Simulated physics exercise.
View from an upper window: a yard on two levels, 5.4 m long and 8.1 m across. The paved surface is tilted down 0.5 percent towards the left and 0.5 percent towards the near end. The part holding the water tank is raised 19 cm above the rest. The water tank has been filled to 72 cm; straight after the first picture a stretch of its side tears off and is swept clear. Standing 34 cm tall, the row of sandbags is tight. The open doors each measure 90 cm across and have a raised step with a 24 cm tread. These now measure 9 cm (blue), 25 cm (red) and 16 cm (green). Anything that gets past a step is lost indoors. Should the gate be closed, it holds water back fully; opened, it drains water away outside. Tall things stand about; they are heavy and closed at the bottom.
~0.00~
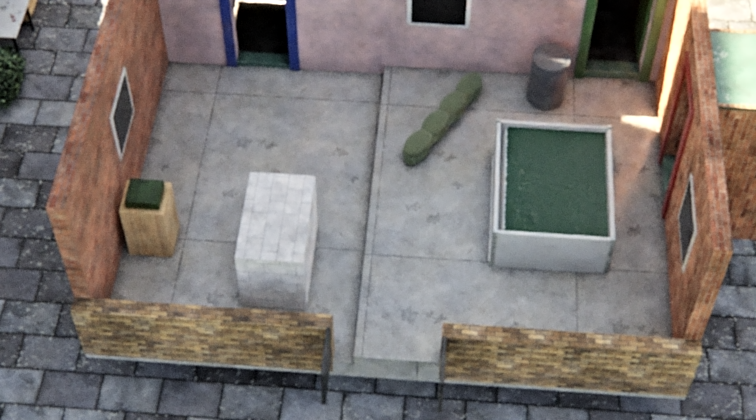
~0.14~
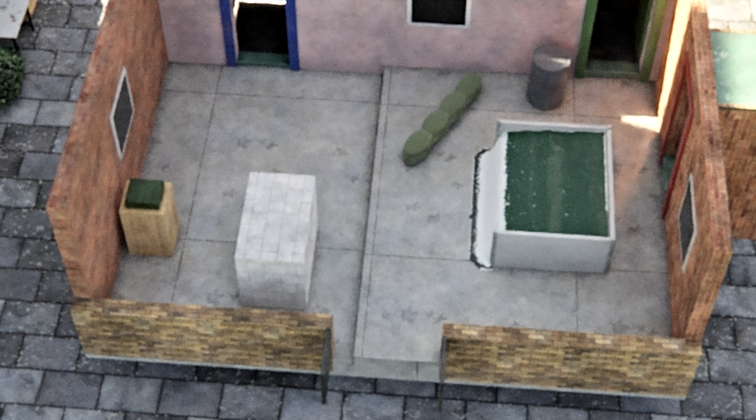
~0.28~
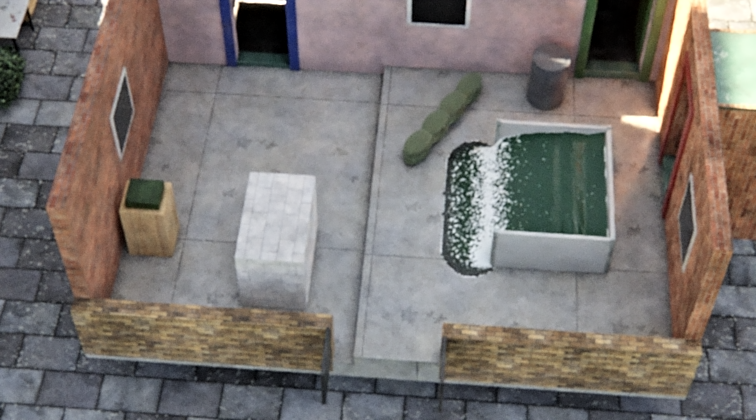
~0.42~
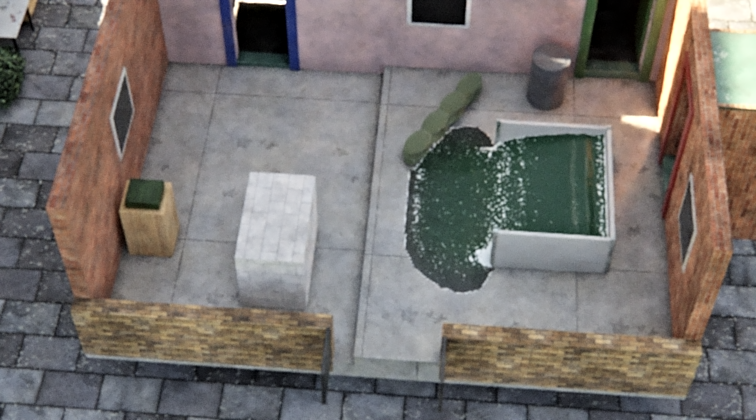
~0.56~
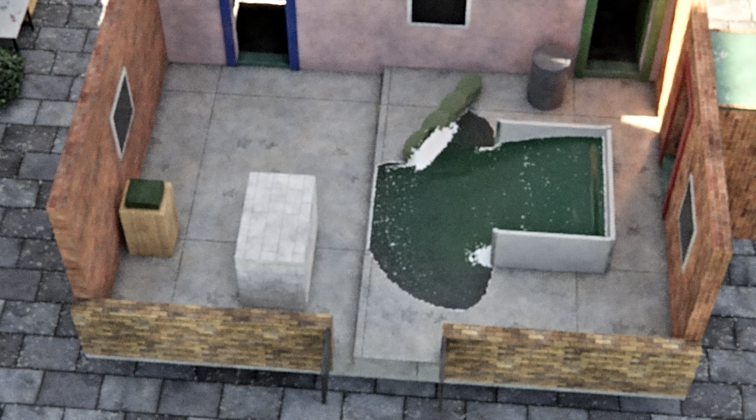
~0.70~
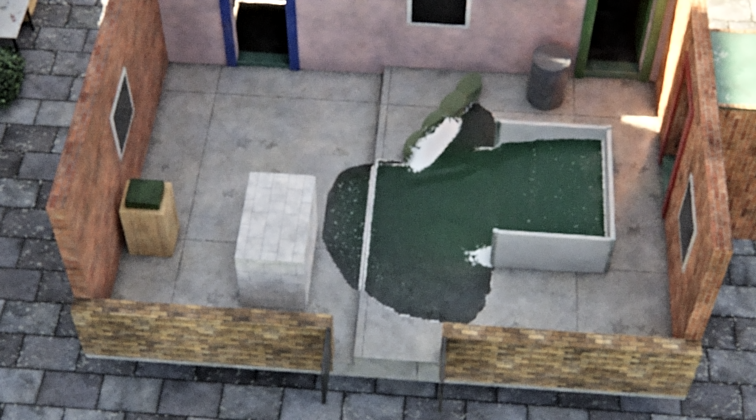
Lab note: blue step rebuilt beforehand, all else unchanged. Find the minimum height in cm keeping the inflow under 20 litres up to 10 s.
Minimum height: About 6 cm.
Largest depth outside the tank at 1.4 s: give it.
40 cm.
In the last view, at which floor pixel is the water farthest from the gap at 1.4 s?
Close to pixel (156, 214).
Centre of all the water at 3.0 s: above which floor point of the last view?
It lies near (350, 216) in the last picture.
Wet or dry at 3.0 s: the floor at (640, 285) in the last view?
Point status: Clear.
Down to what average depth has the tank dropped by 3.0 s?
Some 11 cm.
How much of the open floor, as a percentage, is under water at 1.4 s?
Roughly 35 percent.
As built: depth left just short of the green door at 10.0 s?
It comes to about 2.0 centimetres deep.
After 1.4 s water covers 35 % of the floor, deepest (40 cm) near (318, 234); it has not reached the blue door.
After 3.0 s water covers 60 % of the floor, deepest (30 cm) near (316, 346); it has not reached the blue door.
After 10.0 s water covers 80 % of the floor, deepest (12 cm) near (180, 264); 9 cm at the blue door, 1 litre in over its 9 cm step.
At the blue door as built, the water arrived by 3.4 s and peaked near 10 cm at 8.4 s.
With a step of 5 cm, 31 litres would have come in within the 10 s; with 6.5 cm, 13 litres. So under 20 litres takes about 6 cm.
